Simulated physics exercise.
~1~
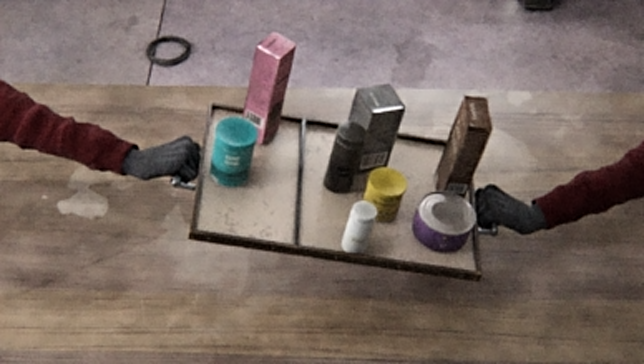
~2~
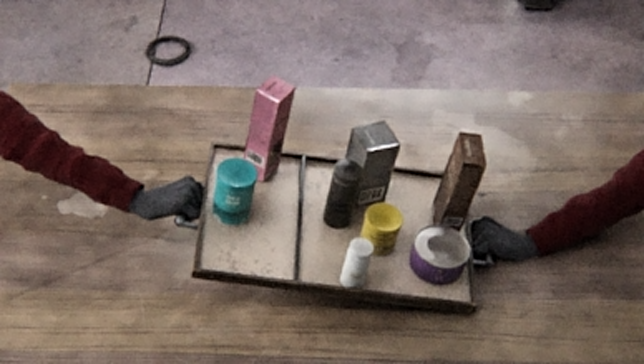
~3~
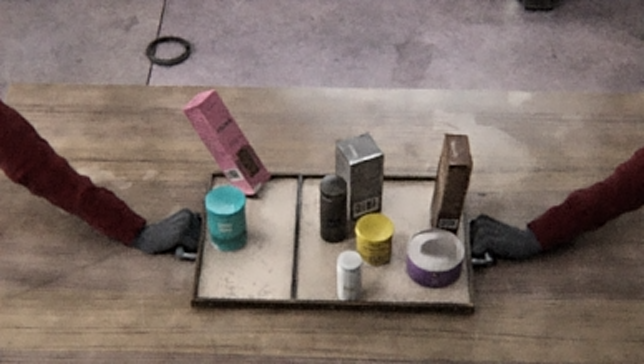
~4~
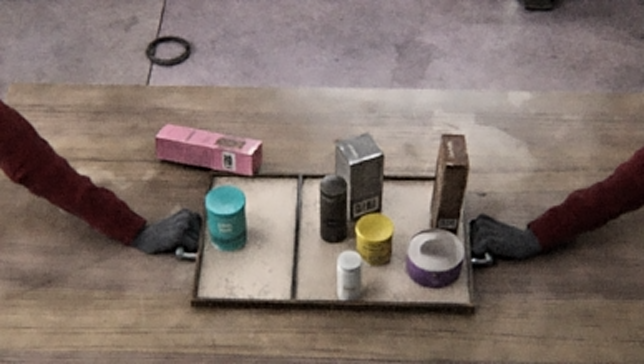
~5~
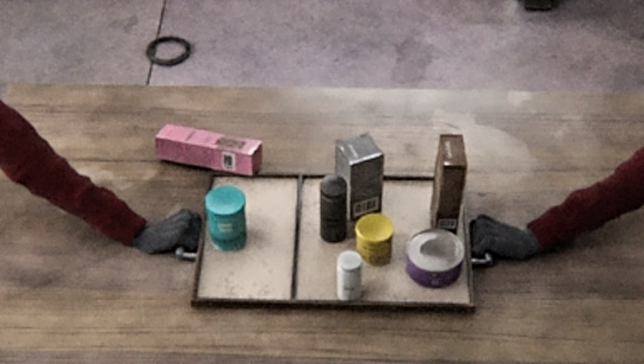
Two gloved hands lowering a tray of tins, jars and cartons onto a wooden table, the pink carton toppling left off it.
